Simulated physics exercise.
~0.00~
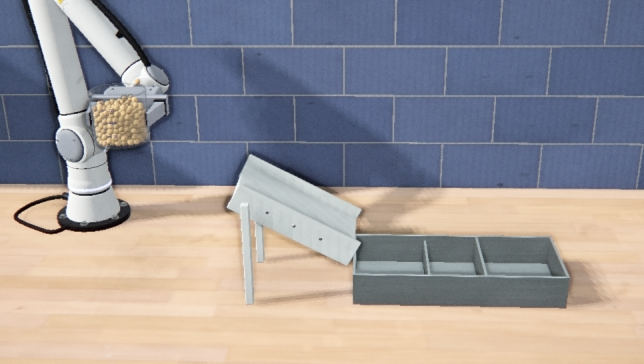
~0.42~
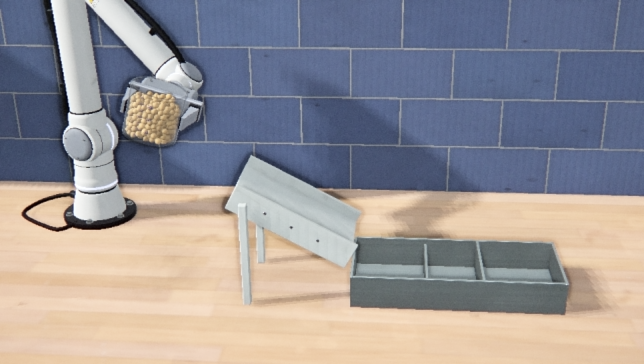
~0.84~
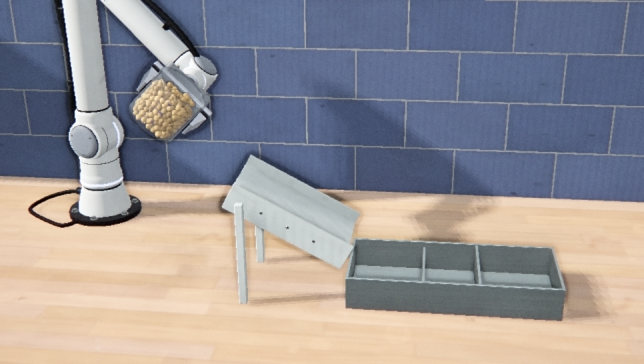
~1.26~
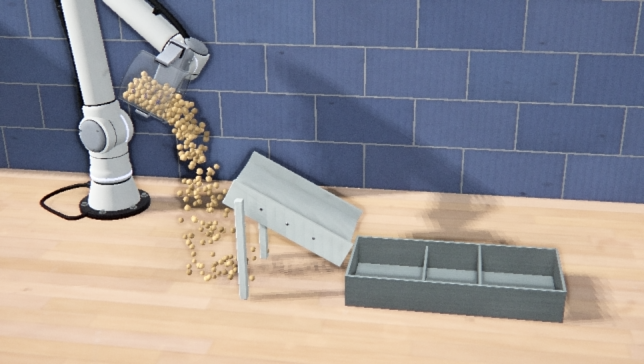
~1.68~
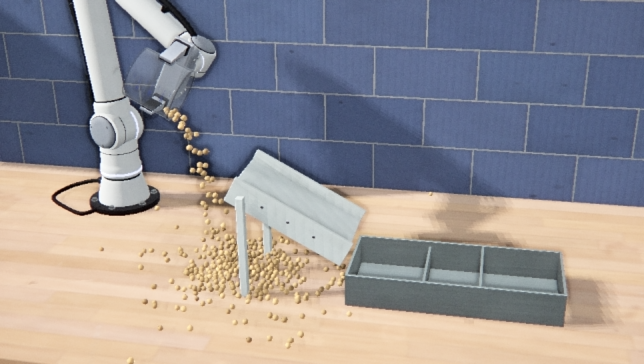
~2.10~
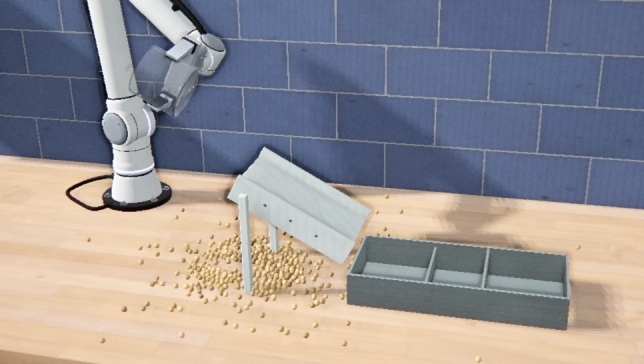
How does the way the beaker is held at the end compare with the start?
At the start the robot arm holds the beaker upright, and by the end the beaker is tipped over on its side.
